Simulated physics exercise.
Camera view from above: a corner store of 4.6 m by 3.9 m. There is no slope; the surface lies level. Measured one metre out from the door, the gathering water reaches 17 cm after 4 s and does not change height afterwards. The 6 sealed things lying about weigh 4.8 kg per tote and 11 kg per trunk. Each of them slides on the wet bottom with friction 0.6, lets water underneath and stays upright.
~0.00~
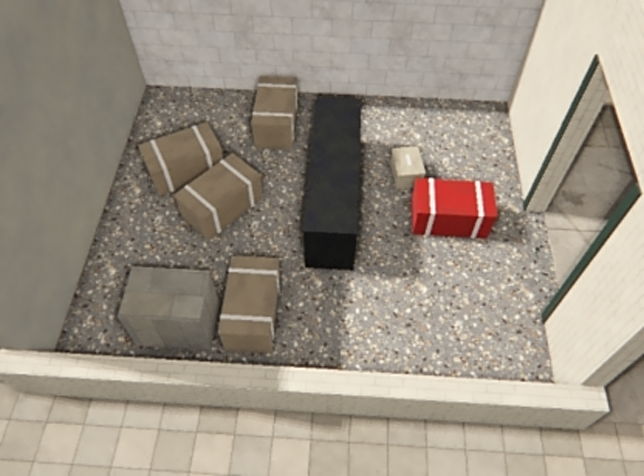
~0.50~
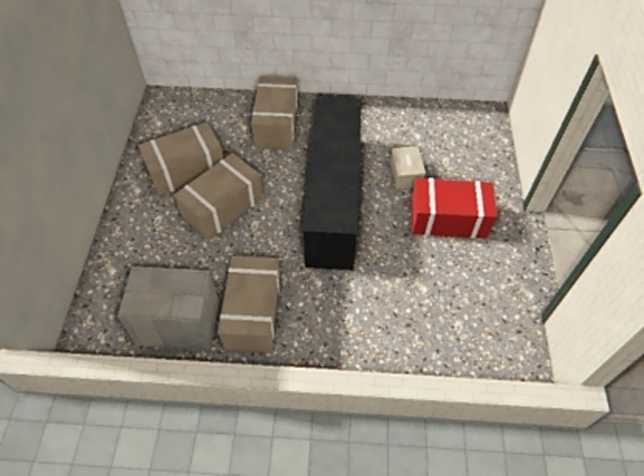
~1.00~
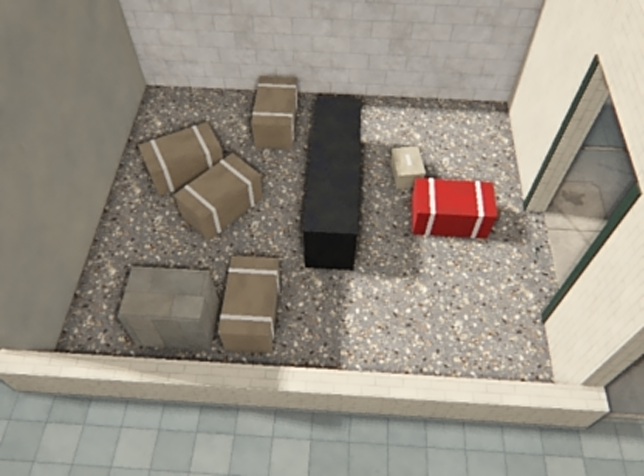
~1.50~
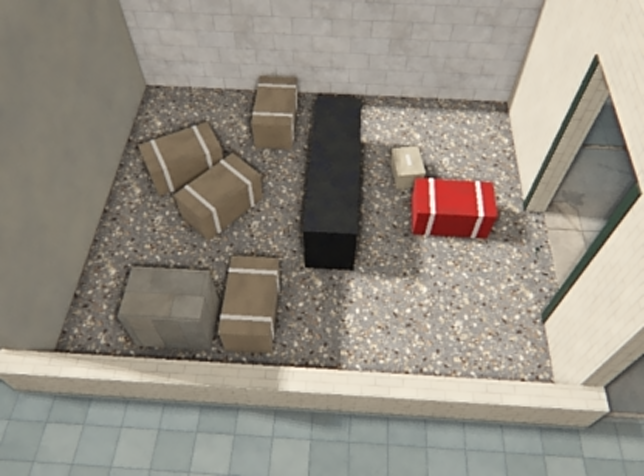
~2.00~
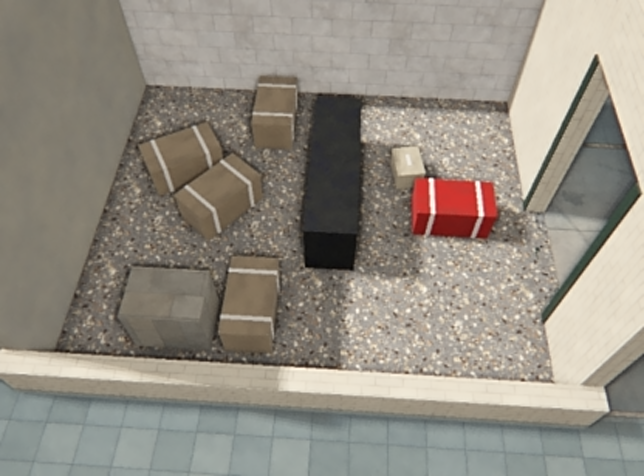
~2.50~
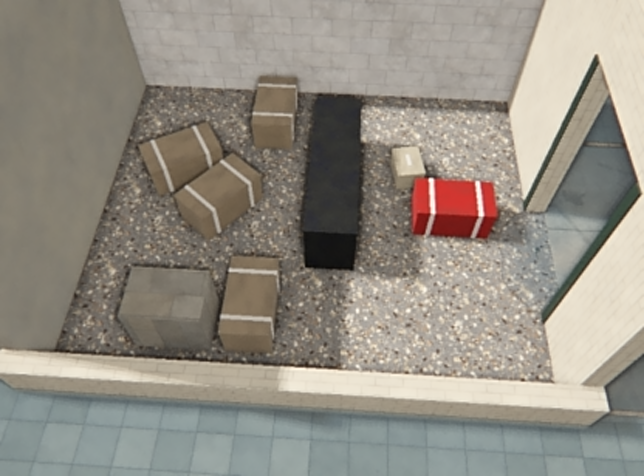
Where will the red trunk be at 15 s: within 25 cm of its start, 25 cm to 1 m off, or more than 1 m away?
It ends up well off.
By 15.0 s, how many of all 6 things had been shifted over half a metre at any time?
6.
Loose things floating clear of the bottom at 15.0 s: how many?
The count is 6.
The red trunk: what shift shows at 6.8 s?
Shift: About 100 cm.
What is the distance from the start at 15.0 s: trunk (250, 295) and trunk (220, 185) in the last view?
Respectively 140 and 80 cm.
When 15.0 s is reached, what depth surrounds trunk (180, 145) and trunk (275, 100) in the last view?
First roughly 10 cm, second roughly 8 cm.
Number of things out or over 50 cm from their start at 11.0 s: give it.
Answer: 2.
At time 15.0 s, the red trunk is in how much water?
Around 9 cm.
After 3.5 s the red trunk is near (455, 197), 0.0 m from its start, aground; 0 afloat.
After 6.8 s the red trunk is near (429, 127), 1.0 m from its start, aground; 1 afloat.
After 11.0 s the red trunk is near (459, 168), 0.4 m from its start, afloat; 6 afloat.
After 15.0 s the red trunk is near (427, 93), 1.5 m from its start, afloat; 6 afloat.
